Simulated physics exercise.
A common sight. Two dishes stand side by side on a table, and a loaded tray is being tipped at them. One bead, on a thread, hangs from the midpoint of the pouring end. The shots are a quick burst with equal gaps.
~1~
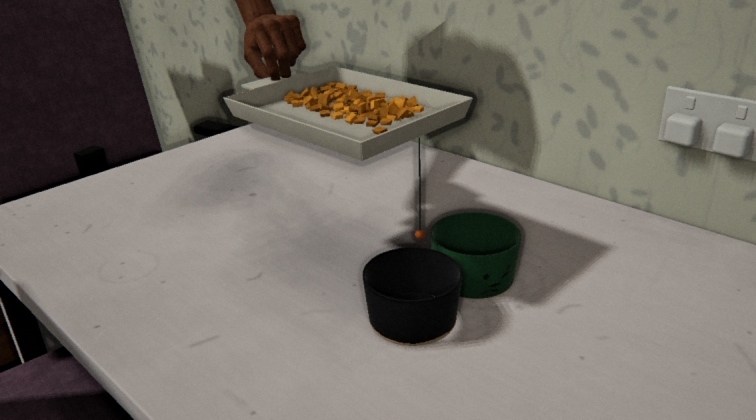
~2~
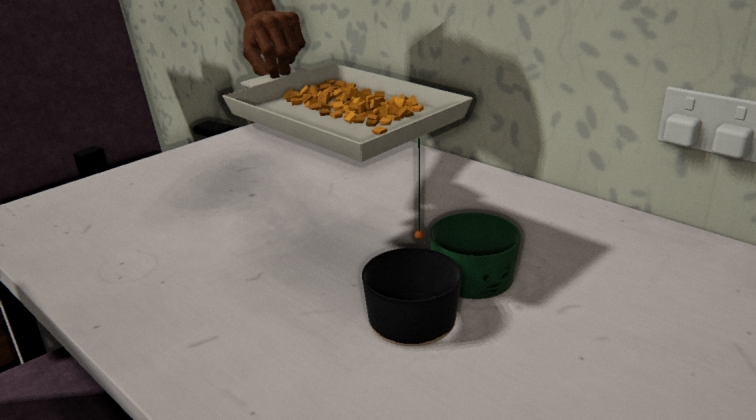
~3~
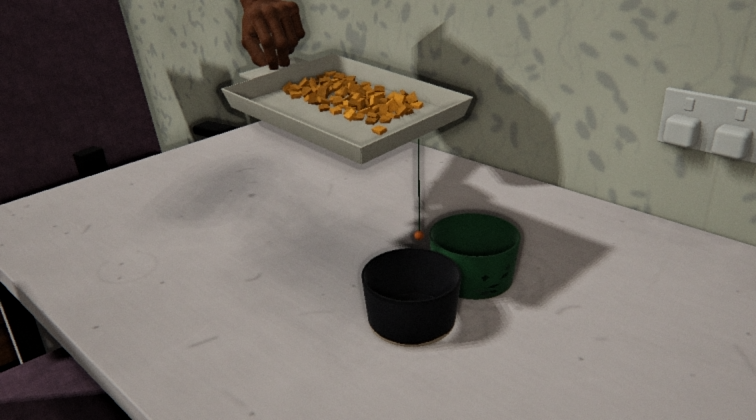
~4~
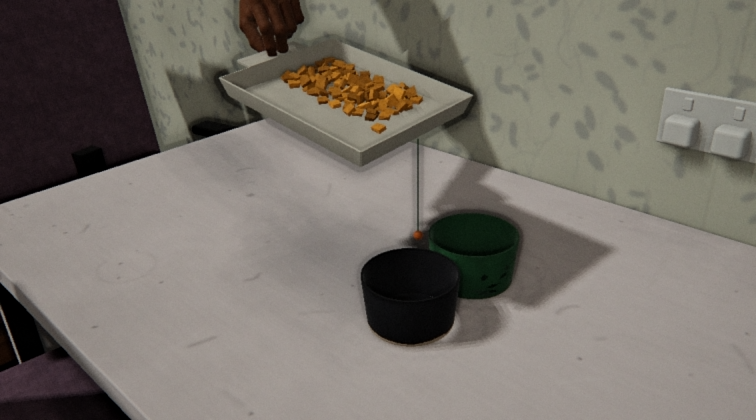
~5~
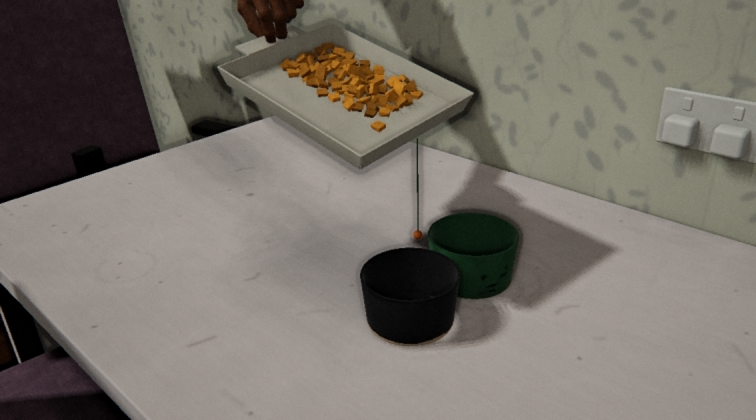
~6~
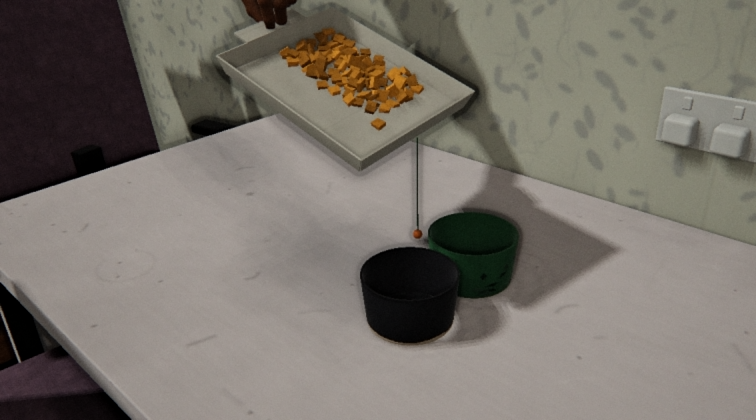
On a pale table by a leaf-patterned wall, a dark dish and a green dish stand close together beneath a tray of small orange pieces, a bead hanging from its edge. A hand gradually raises the tray's far end, steepening its slant, while the pieces stay heaped and the dishes remain still.
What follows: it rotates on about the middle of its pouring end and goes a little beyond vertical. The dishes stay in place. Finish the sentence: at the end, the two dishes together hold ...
... more than half of the load.
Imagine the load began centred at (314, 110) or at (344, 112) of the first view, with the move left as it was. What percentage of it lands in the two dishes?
It comes to about 70 per cent the first time and about 80 per cent the second.
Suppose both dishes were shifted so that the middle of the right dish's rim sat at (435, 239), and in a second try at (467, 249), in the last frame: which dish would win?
It comes out as the one to the left in the first try and the one to the left in the second.
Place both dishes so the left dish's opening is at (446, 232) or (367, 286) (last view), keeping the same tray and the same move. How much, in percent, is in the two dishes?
Roughly 0% first, roughly 90% second.
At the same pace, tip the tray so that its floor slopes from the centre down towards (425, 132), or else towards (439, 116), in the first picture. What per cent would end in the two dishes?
That comes to 80 per cent the first time and 80 per cent the second.
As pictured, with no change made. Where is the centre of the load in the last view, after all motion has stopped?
Near (398, 319).
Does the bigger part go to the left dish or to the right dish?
The one to the left.
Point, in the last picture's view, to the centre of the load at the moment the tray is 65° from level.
Close to (376, 149).
Soon after the last picture, tray tipped steeply; nearly all on the tray; a small part in the air.
A little later, tray tipped past a quarter turn; about a third on the tray; about a third in the left dish; a small part outside both; a small part in the air.
Later still, tray tipped past a quarter turn; most in the left dish; about a quarter outside both.
At rest, tray tipped past a quarter turn; most in the left dish; none in the right dish; about a quarter outside both.
